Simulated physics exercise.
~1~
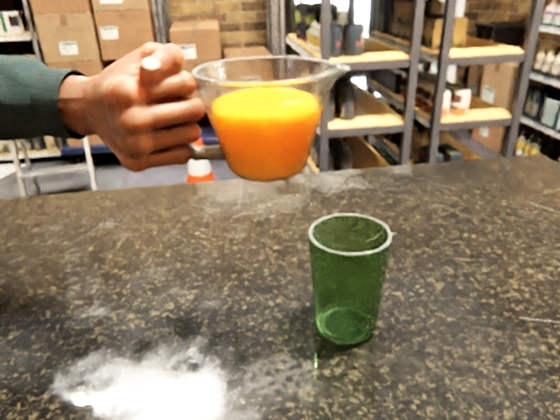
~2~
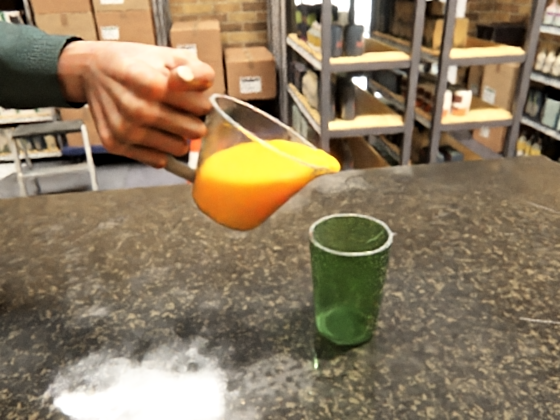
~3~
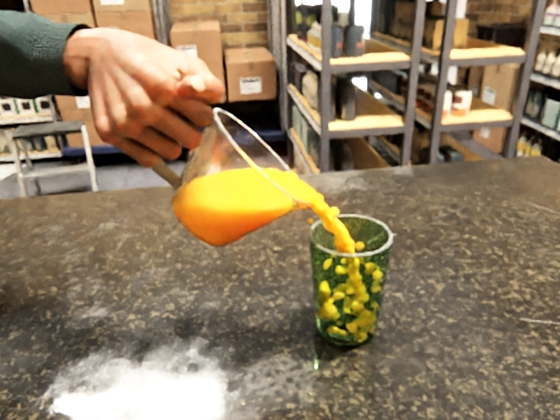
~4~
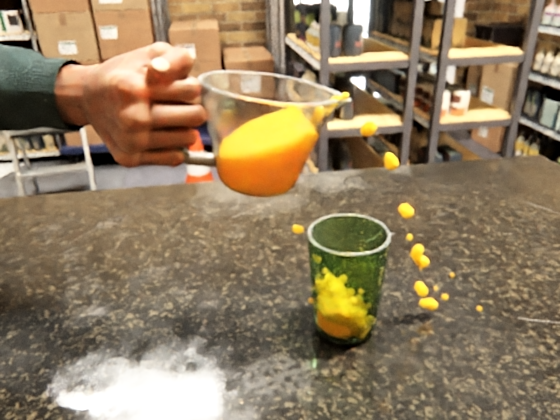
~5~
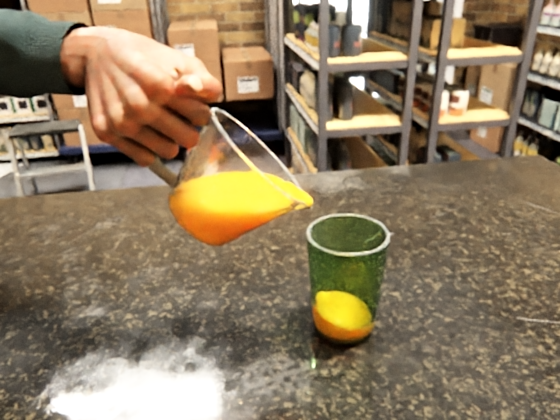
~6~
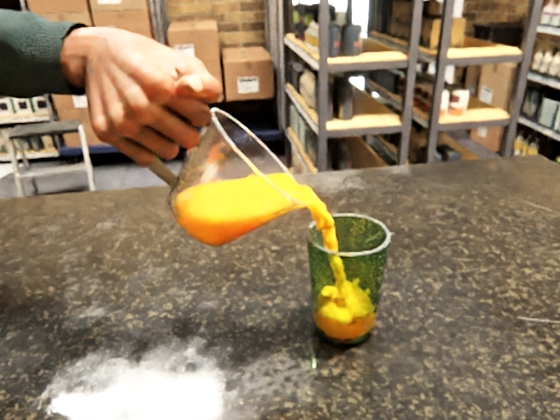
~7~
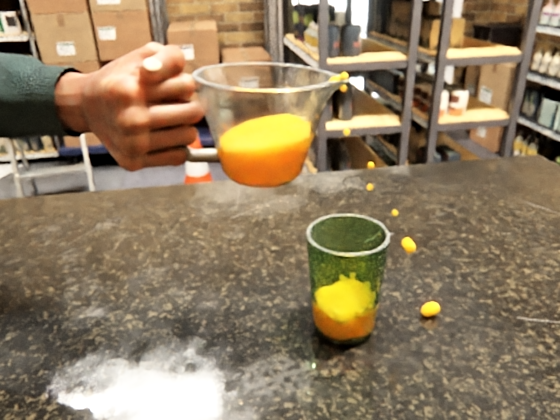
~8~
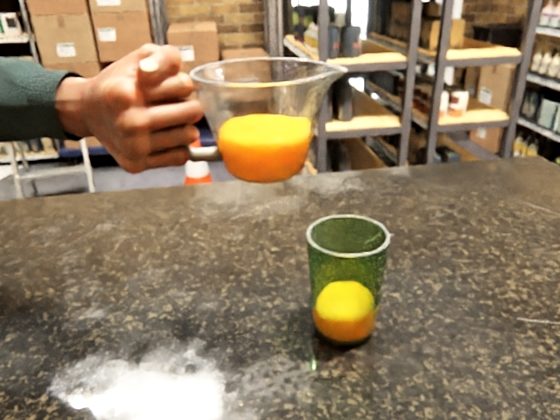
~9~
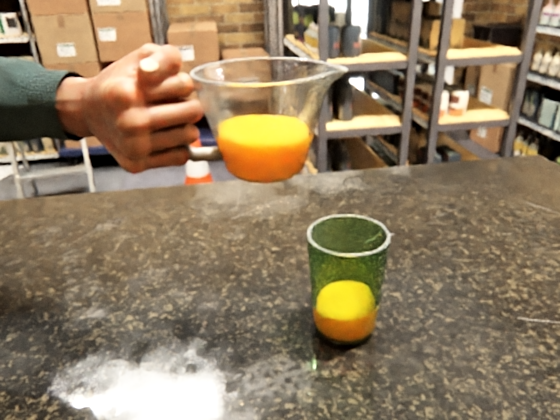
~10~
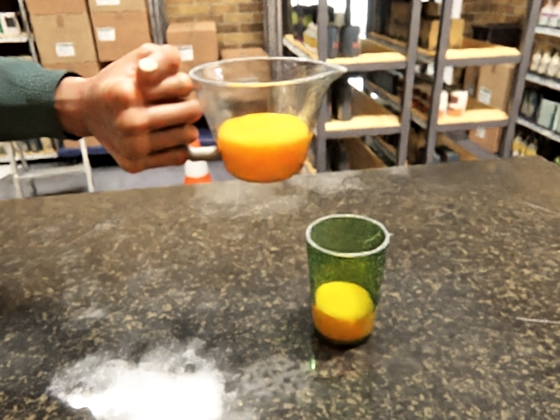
A hand holds a clear glass jug of orange juice over a dark speckled worktop, above and to the left of an empty green tumbler, in a storeroom seen from just above the counter. White powder lies at the lower left, with shelves and boxes behind. The hand tips the jug rightward and juice streams into the tumbler, then swings it back, flinging drops past the right of the glass. It tips and pours again, then levels as more drops scatter. Finally the jug is held upright, still partly full, and orange juice rests in the tumbler's lower part.
